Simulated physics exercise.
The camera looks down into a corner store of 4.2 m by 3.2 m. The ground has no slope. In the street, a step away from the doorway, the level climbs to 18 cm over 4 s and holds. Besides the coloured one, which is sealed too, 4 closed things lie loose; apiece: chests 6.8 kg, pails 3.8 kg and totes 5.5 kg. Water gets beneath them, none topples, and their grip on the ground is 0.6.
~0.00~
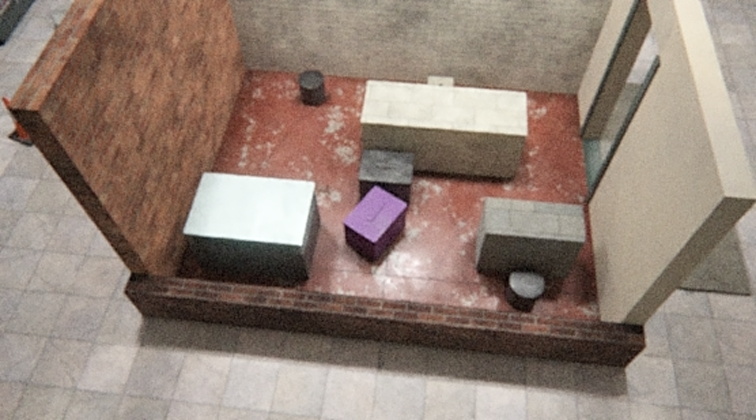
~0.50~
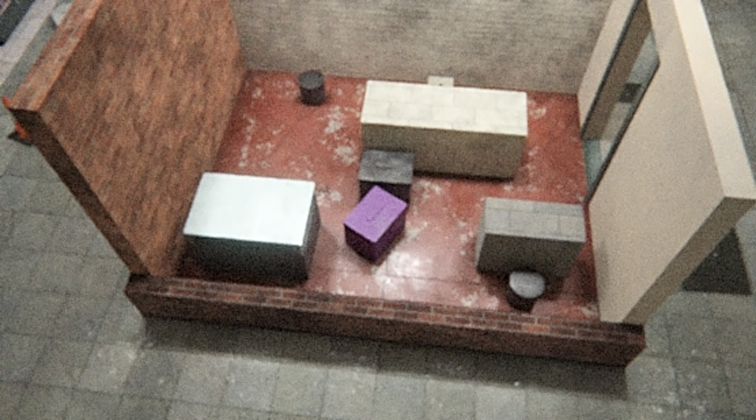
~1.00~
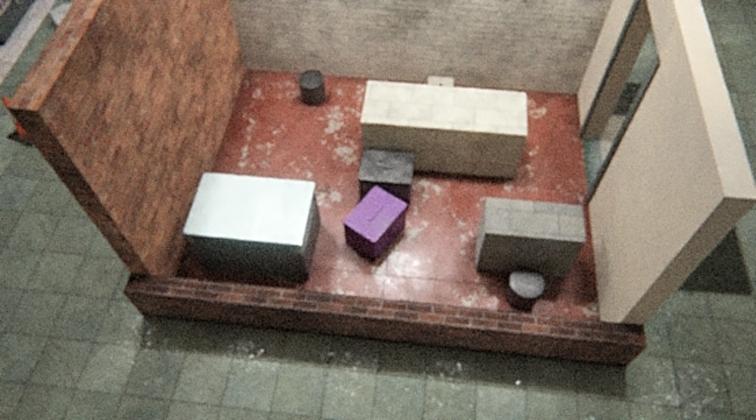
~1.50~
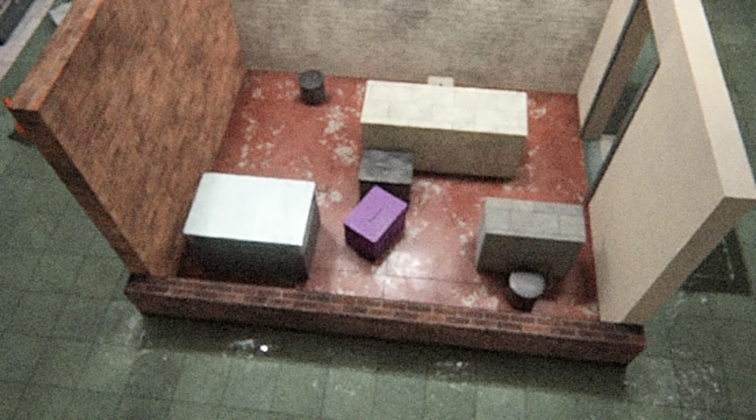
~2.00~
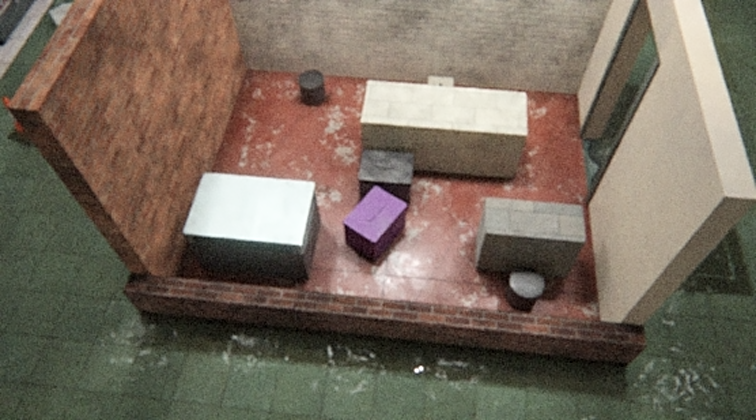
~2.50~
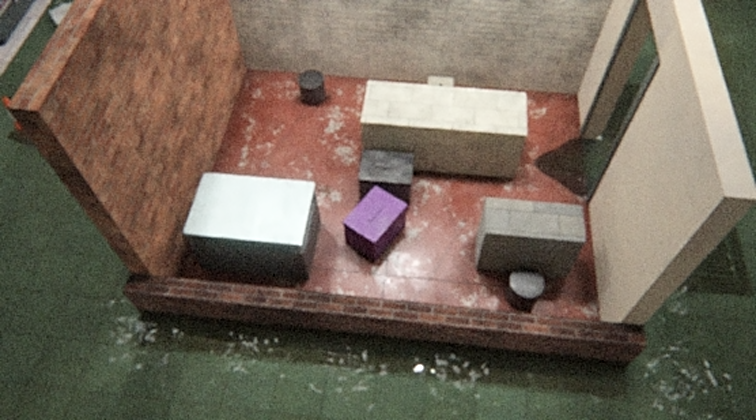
Dark water creeps in through the right doorway while the purple box and other objects stay still.
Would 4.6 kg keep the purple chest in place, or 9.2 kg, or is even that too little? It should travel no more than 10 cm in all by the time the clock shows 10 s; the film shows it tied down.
For it, neither weight holds it.
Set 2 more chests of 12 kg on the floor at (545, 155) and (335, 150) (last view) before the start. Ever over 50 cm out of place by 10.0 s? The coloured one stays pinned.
In that order: More, less.
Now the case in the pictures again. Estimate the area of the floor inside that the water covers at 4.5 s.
Some 3.5 m2.
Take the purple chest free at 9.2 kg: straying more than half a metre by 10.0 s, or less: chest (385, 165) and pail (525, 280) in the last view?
In turn: Over, less.
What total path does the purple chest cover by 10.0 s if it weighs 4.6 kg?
About 100 cm.
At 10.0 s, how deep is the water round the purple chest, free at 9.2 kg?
About 6 cm.
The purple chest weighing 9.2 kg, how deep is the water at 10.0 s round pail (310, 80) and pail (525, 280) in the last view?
About 7 and 4 cm.
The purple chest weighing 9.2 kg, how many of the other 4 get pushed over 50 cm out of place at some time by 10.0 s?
That makes 3.
After 3.5 s the purple chest would be 0 cm from its start with 4.6 kg and 0 cm from its start with 9.2 kg; 0 cm of water round it then.
After 4.5 s the purple chest would be 0 cm from its start with 4.6 kg and 0 cm from its start with 9.2 kg; 1 cm of water round it then.
After 7.0 s the purple chest would be 55 cm from its start with 4.6 kg and 19 cm from its start with 9.2 kg; 3 cm of water round it then.
After 10.0 s the purple chest would be 76 cm from its start with 4.6 kg and 75 cm from its start with 9.2 kg; 6 cm of water round it then.
